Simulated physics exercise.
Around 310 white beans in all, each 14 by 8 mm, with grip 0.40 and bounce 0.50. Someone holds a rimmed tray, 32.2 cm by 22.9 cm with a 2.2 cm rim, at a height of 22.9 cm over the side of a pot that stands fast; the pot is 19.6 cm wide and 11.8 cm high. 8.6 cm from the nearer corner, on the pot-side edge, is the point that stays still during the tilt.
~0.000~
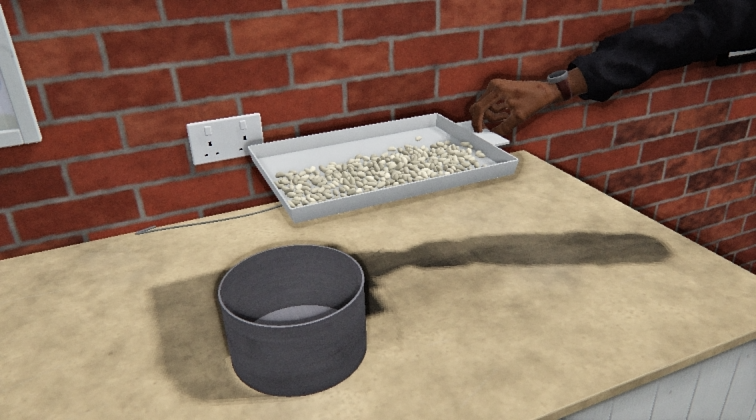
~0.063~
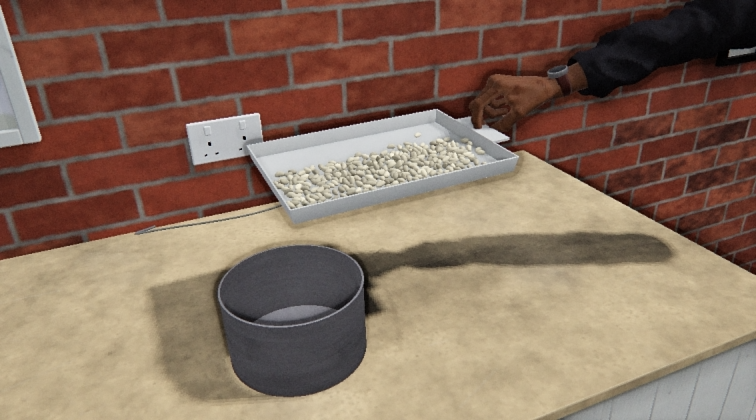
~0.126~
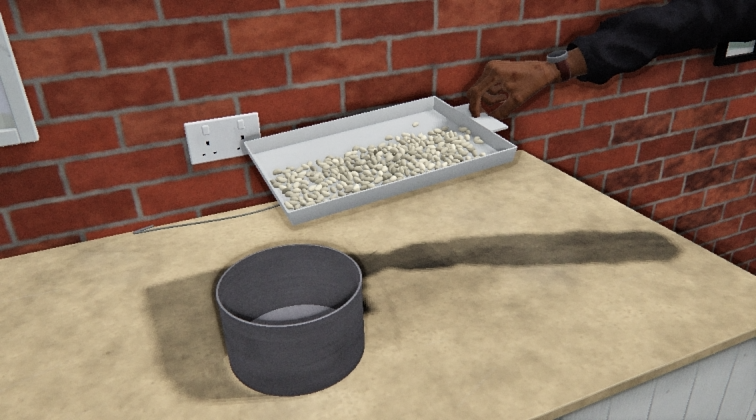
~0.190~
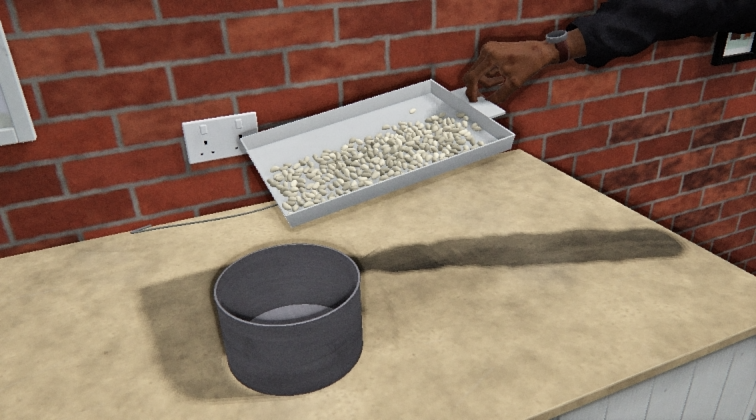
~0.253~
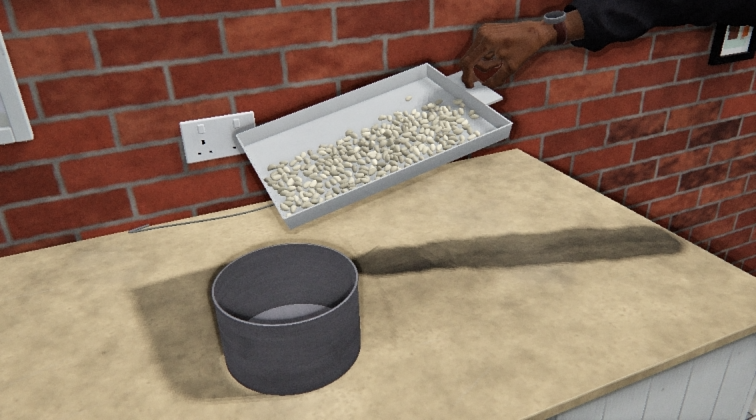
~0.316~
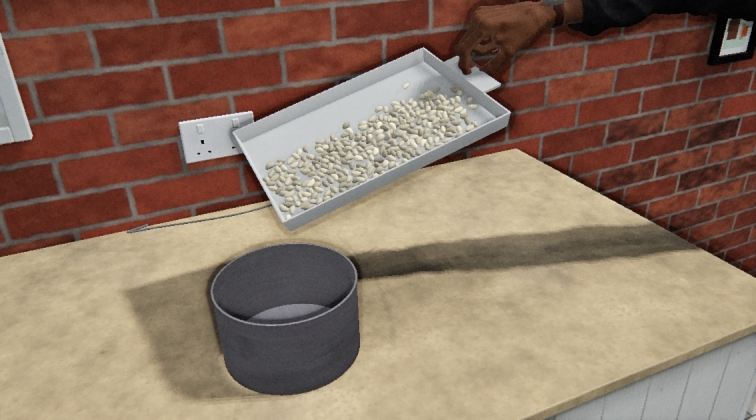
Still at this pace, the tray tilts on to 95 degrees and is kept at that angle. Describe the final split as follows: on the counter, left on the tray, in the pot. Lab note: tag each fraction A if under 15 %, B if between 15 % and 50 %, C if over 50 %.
Counter = A, tray = A, pot = C.
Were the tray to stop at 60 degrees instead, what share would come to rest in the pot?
Estimated share: About 55 %.
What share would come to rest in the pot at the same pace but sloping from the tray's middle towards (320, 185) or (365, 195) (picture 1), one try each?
First try: Around 75 percent; second try: Around 80 percent.
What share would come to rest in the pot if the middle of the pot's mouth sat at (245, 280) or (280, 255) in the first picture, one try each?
Try one: ~ 65 %; try two: ~ 10 %.
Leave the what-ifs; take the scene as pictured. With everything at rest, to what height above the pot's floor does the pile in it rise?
Measured height: Approx. 3.0 cm.
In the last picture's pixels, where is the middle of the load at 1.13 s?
By then the middle of the load sits around (280, 241).
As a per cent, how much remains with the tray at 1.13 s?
Load share: Around 55%.
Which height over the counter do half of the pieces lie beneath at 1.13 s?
The halfway mark is near 20 cm.
After 0.80 s, tilt 55 degrees; the tray holds 100 %, the pot 0 %.
Then, at 1.13 s, tilt 80 degrees; the tray holds 55 %, the pot 25 %.
Then, at 1.55 s, tilt 95 degrees; the tray holds 0 %, the pot 95 %.
At rest (2.4 s), counter 5 %, tray 0 %, pot 95 %.
